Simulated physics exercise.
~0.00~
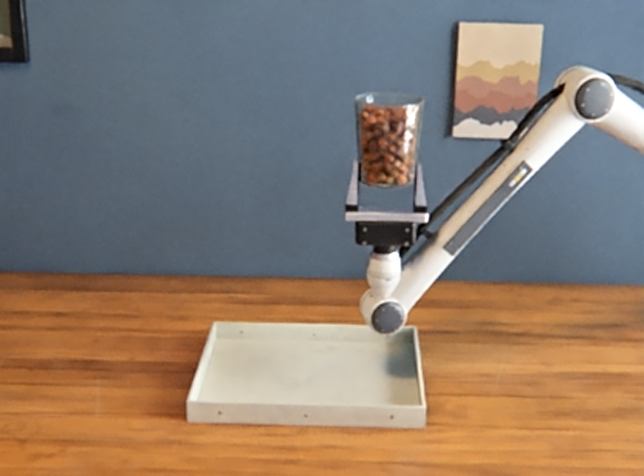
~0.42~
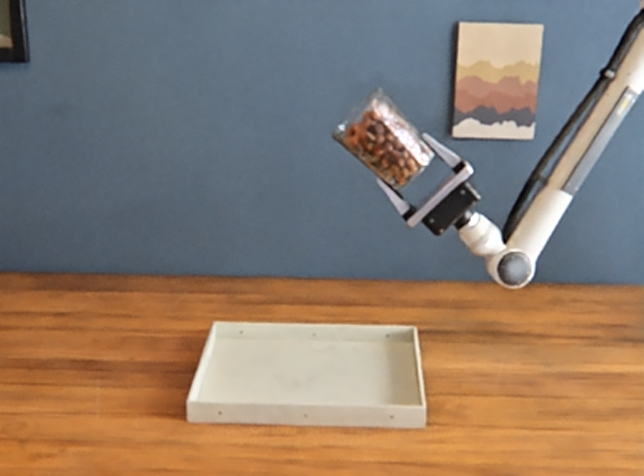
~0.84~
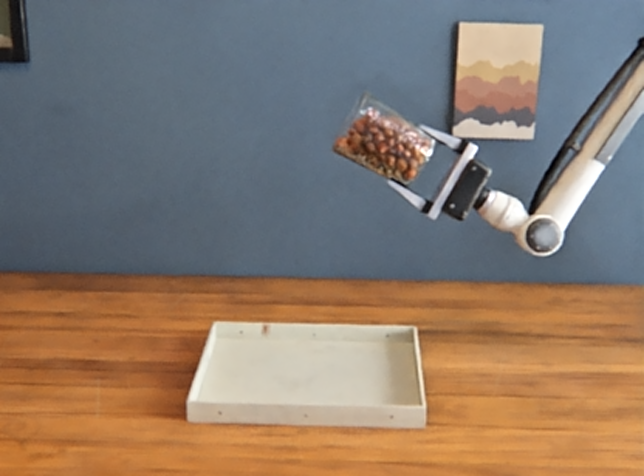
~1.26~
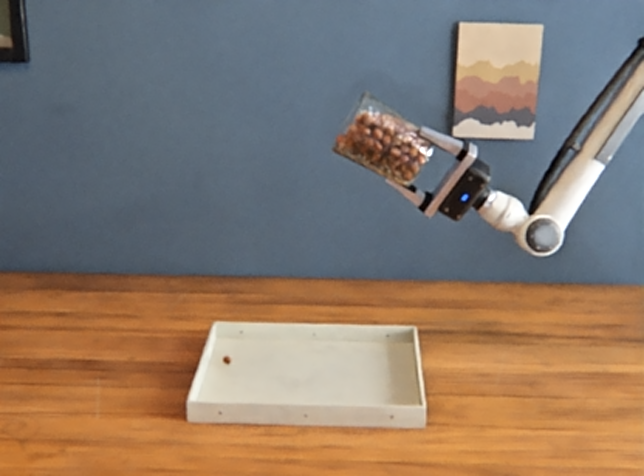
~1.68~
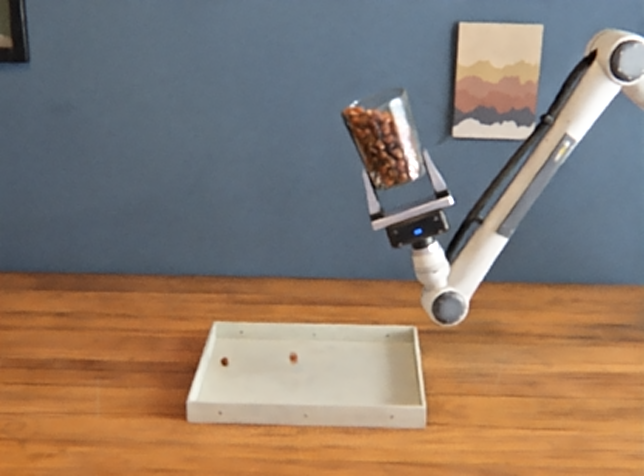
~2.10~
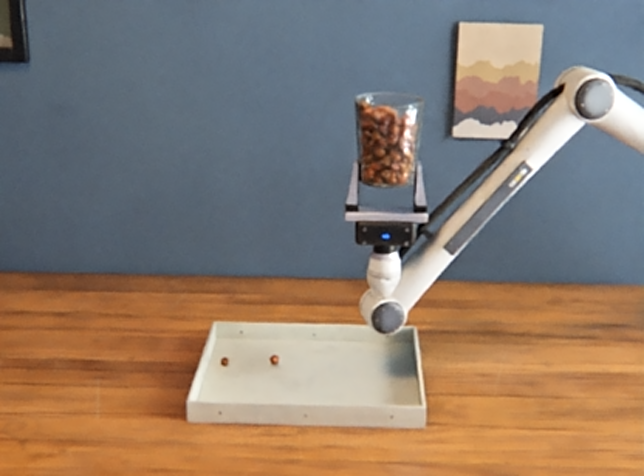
The clip opens with a white robot arm on the right holding a clear tumbler of brown nuts upright above a shallow, pale tray on a wooden table. The arm swings its wrist out to the right and tips the glass leftward, then leans it further until its mouth points up and to the left. A nut drops into the tray, and a small blue light comes into view on the gripper. The arm then lowers its wrist back to the left, righting the glass as a second nut appears in the tray. It ends with the tumbler upright, still well filled, and two nuts lying below.
